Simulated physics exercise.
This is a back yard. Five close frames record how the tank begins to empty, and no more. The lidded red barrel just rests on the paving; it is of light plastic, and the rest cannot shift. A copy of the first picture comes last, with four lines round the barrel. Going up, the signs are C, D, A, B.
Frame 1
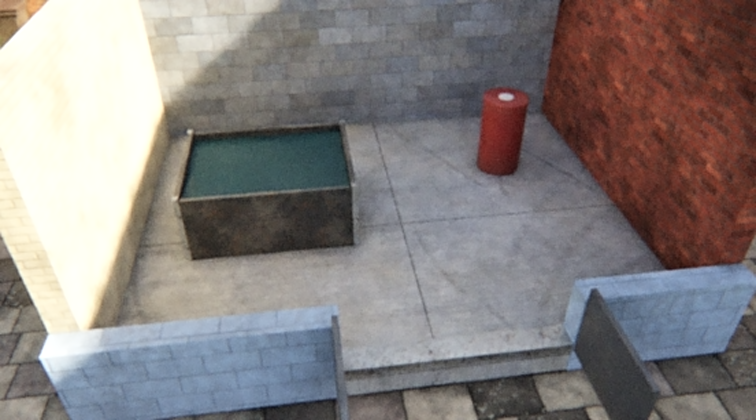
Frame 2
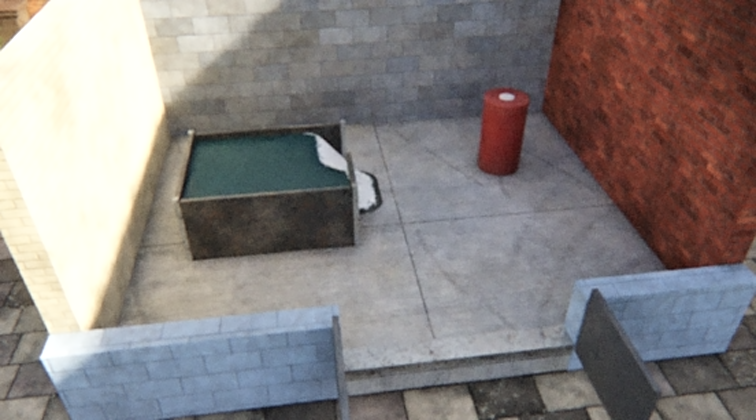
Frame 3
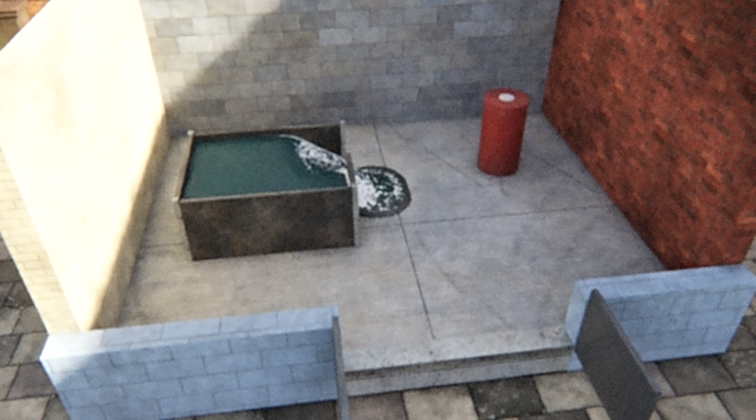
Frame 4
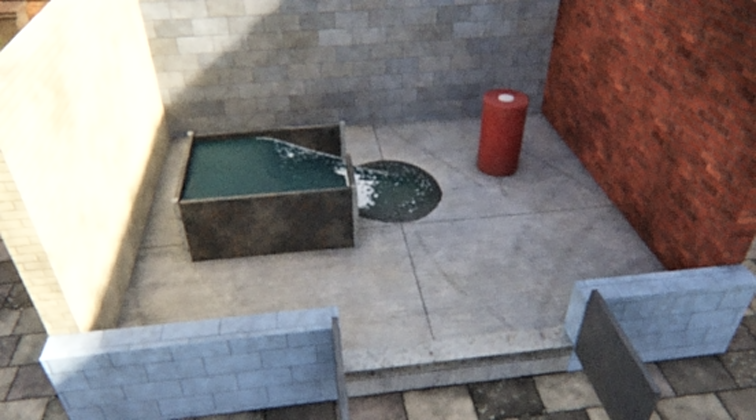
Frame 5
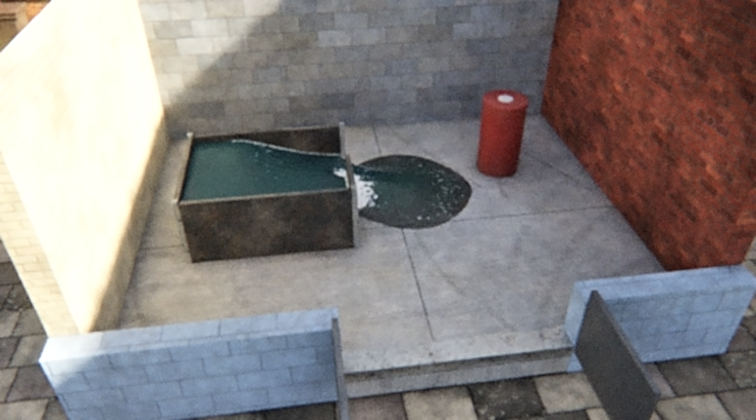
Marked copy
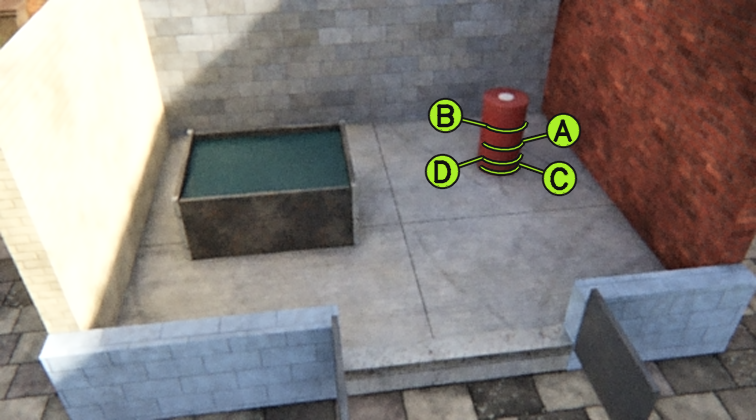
The video shows a walled yard with a full tank of dark green water and a red barrel; water pours from the tank's right side, and a foamy puddle spreads rightward across the paved ground.
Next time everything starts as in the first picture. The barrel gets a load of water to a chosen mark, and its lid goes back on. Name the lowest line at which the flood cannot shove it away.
Level A just does it.
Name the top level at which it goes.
It is D.
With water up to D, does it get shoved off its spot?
Yes.
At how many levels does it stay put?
Two of them.
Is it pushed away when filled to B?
No, that is safe.
On the marked copy, A at (507, 149); B at (510, 131); C at (504, 173); D at (505, 163); from the bottom up C, D, A, B.
For level A, it does not move.
For level B, it does not move.
For level C, it is pushed about 4 times its own width away.
For level D, it is pushed about its own width away.
